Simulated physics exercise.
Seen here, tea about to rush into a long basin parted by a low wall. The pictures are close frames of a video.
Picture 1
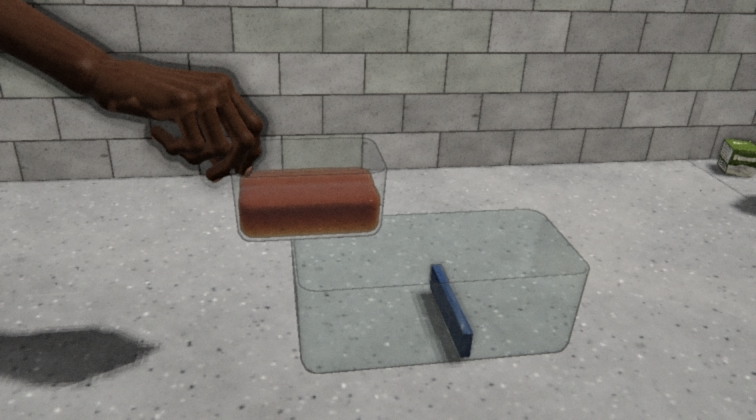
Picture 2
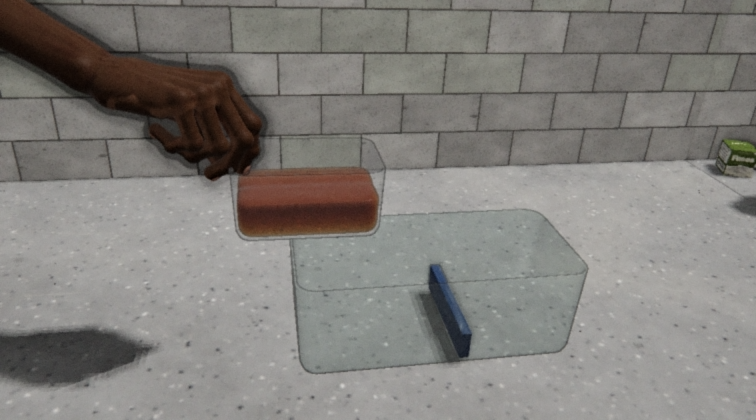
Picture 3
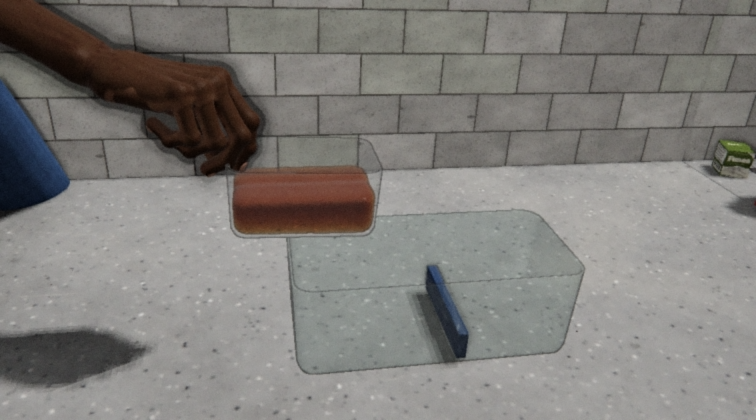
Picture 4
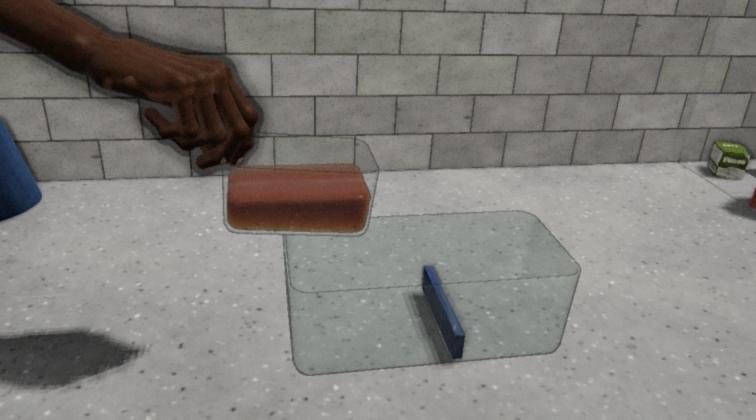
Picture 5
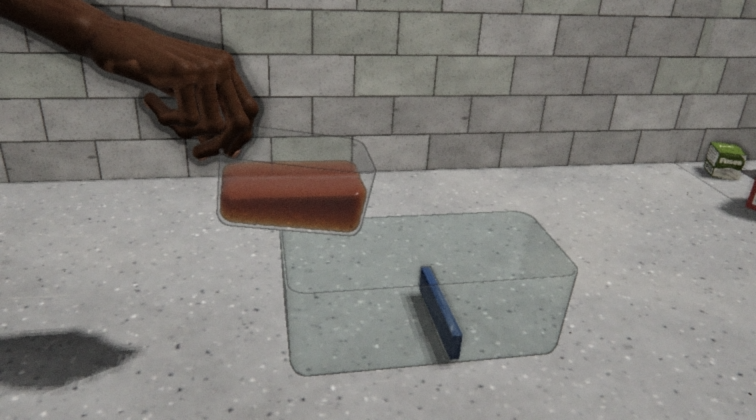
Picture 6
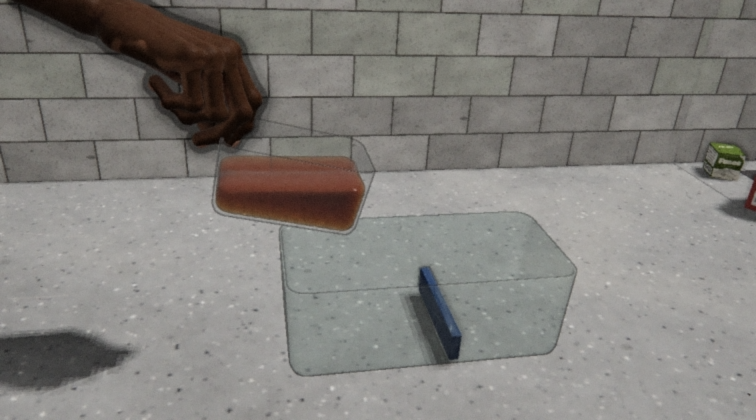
A hand slowly tilting a small clear container of reddish-brown liquid rightward above a long transparent basin with a low blue wall.
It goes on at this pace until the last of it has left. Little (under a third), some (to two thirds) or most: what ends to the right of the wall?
It comes to between a third and two thirds.
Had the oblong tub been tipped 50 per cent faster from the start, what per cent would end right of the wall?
About 55 per cent.
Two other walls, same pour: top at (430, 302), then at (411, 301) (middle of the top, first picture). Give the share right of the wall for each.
First some 80, then 90 per cent.
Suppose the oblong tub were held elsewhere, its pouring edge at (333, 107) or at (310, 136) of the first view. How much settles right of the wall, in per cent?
About 10 and 10 per cent.
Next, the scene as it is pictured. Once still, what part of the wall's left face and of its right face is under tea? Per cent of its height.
Near 30 on the left, 40 on the right.
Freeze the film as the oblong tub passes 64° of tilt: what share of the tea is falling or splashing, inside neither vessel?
Near 30 %.
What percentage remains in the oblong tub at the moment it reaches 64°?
About 65 per cent.
A moment on, the oblong tub is tipped part way and 67 per cent is still to pour, 2 is left of the wall and 0 right of it.
Next, the oblong tub is tipped on its side and 19 per cent is still to pour, 18 is left of the wall and 47 right of it.
Then the oblong tub is tipped on its side and 3 per cent is still to pour, 41 is left of the wall and 51 right of it.
Later the oblong tub is tipped on its side and 1 per cent is still to pour, 45 is left of the wall and 51 right of it.
In the end 47 per cent lies left of the wall, 51 right of it and 2 outside.
